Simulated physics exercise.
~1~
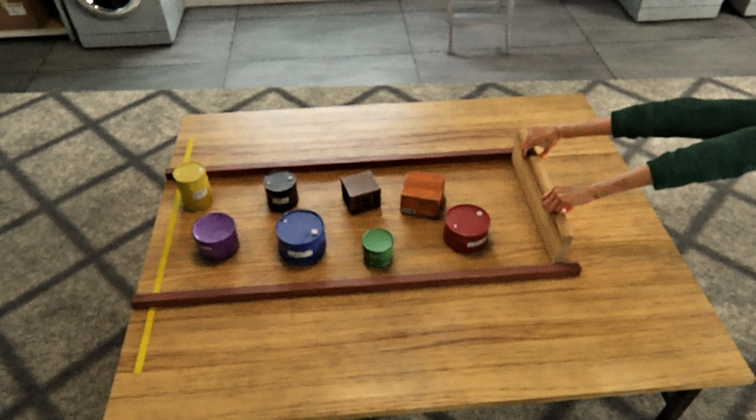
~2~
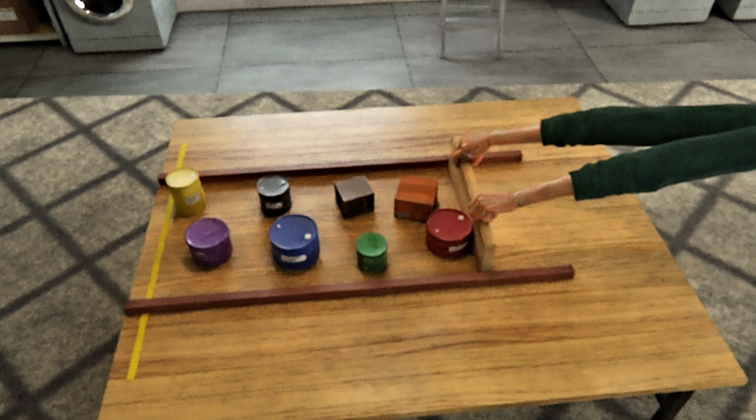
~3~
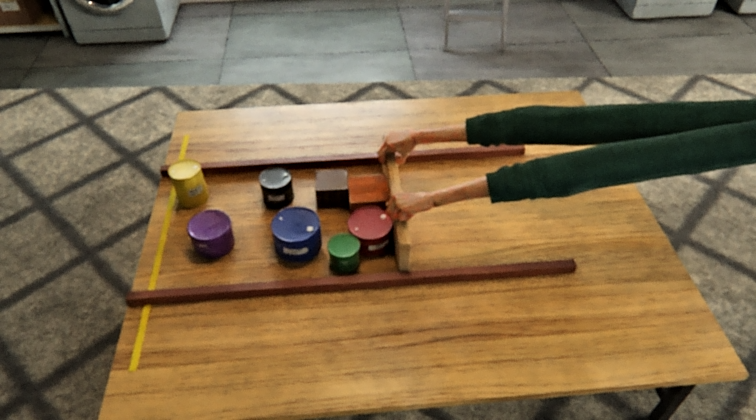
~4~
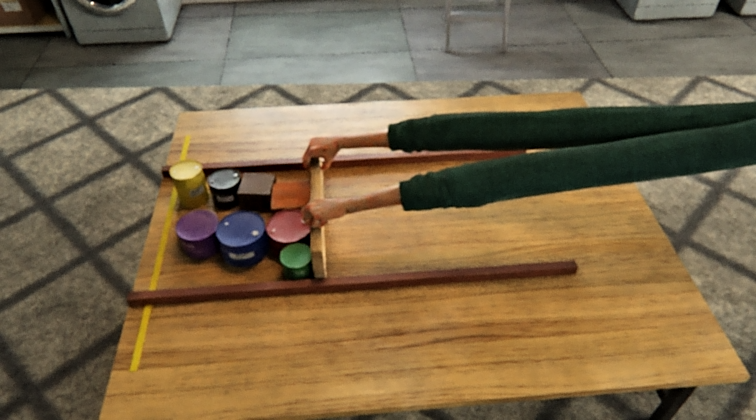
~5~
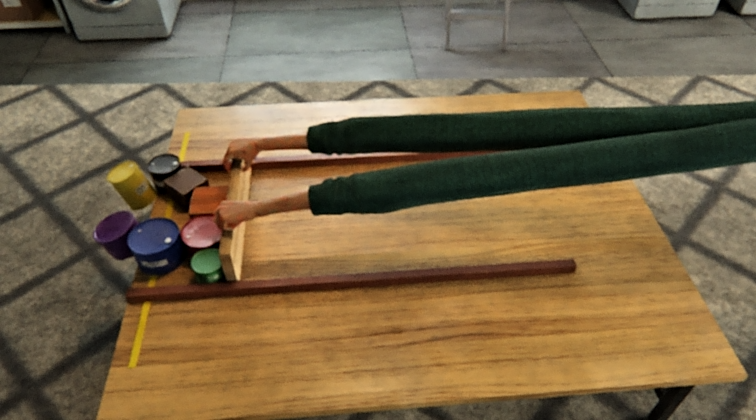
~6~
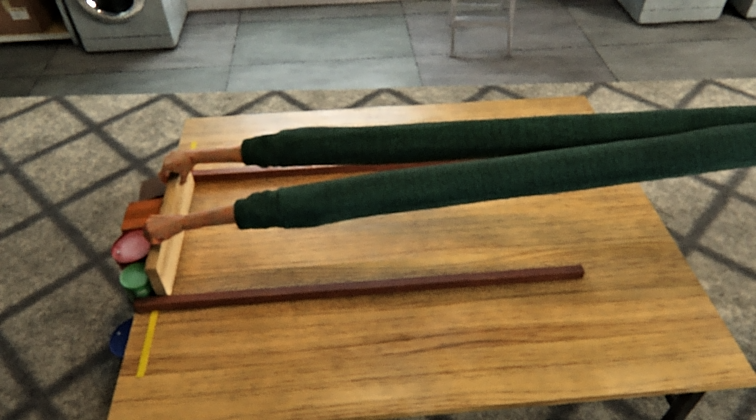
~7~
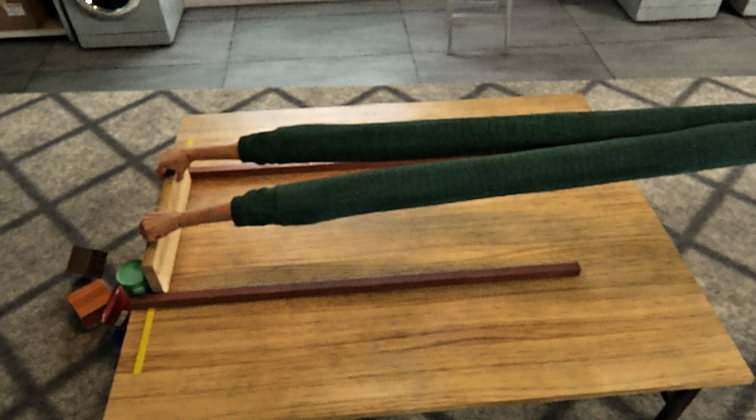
The clip opens on a wooden table where colourful canisters, an orange box and a brown crate stand between two dark battens, with a yellow tape line near the left edge. Two green-sleeved arms push a plank leftward, meeting the red canister first. The orange box, brown crate and green pail are soon swept along, then the yellow, purple, black and blue canisters bunch together. The crowd slides across the tape and items start dropping over the edge. The plank stops by the tape as the red canister, box and crate tumble off, leaving only the green pail at the edge.
